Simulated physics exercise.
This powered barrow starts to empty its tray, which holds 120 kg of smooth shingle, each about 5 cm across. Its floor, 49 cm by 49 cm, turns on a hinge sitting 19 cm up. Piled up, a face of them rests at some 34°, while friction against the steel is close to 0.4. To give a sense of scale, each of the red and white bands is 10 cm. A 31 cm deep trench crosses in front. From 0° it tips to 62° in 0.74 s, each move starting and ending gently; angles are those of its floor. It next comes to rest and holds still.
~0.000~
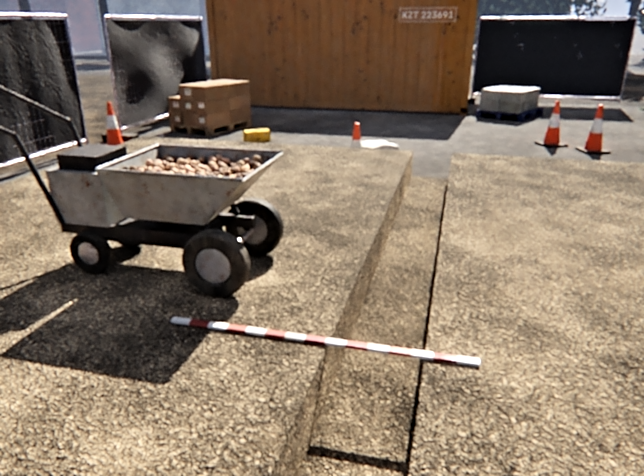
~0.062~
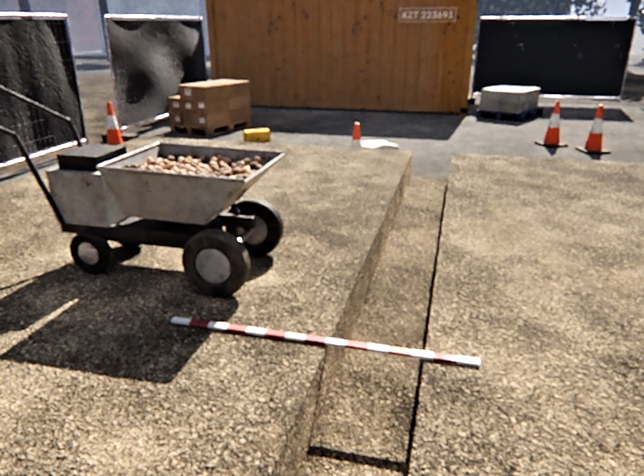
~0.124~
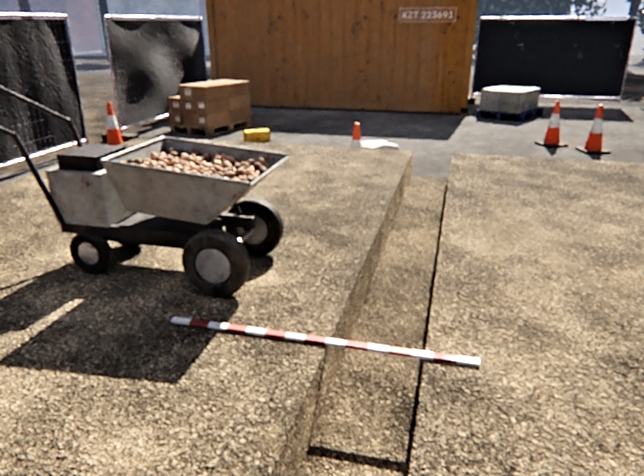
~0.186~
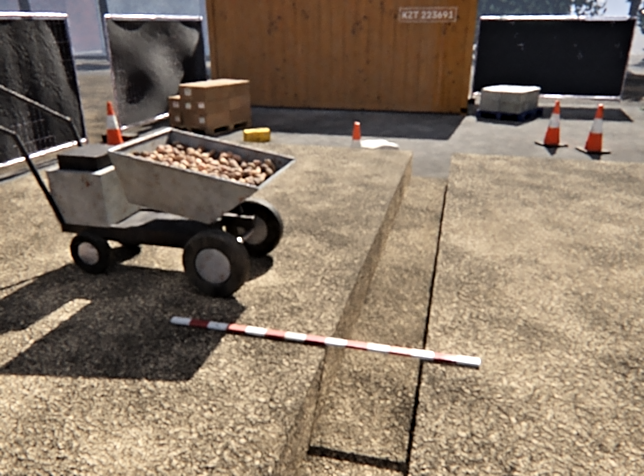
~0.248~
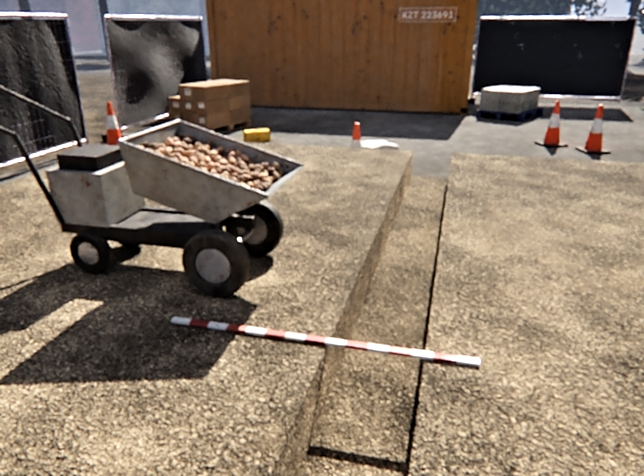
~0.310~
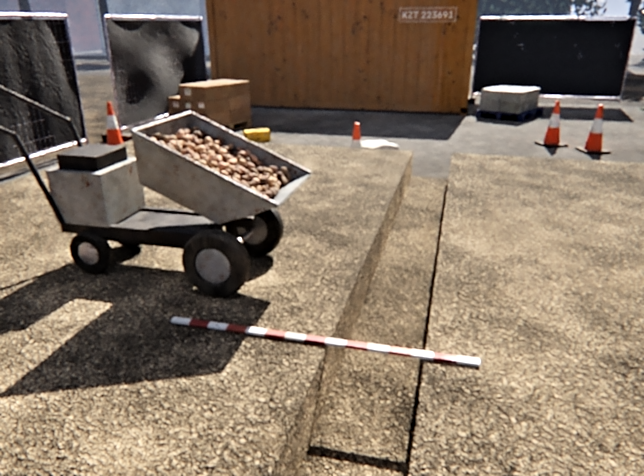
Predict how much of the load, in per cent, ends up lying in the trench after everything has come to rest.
Roughly 92 per cent of it.
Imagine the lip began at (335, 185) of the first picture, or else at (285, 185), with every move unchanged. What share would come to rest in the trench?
From the first spot near 40, from the second near 90 per cent.
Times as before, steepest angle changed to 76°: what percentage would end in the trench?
Share in trench: Approx. 80%.
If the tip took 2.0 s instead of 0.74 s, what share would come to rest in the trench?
About 90 percent, I'd say.
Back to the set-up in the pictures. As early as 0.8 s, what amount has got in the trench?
By then, around 10 percent.
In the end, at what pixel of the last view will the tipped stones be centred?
Their middle ends up near (388, 330).
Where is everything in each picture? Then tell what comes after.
The first picture shows lip at (243, 180), floor tilted 0°, highest stones at (232, 164).
The second picture shows lip at (245, 181), floor tilted 1°, highest stones at (194, 163); the stones move at 0.3 m/s on average.
In the third picture, the tray is at 5°, its lip at (250, 184); the top of the load is at (171, 157); the stones move at 0.6 m/s on average.
In the fourth picture, the tray is at 10°, its lip at (258, 189); the top of the load is at (171, 151); the stones move at 0.8 m/s on average.
In the fifth picture, the tray is at 16°, its lip at (268, 197); the top of the load is at (178, 142); the stones move at 0.9 m/s on average.
The sixth picture shows lip at (278, 206), floor tilted 24°, highest stones at (185, 135); the stones move at 1.0 m/s on average.
After 0.6 s the floor is at 52°; 100 % in the tray; the foremost stones are at (298, 228).
After 0.8 s the floor is at 62°; 79 % in the tray, 12 % short of the trench, 9 % in the trench; the foremost stones are at (368, 294).
After 1.2 s the floor is at 62°; 29 % in the tray, 11 % short of the trench, 60 % in the trench; the foremost stones are at (426, 332).
After 3.1 s the floor is at 62°; 0 % in the tray, 8 % short of the trench, 92 % in the trench; the foremost stones are at (426, 334).
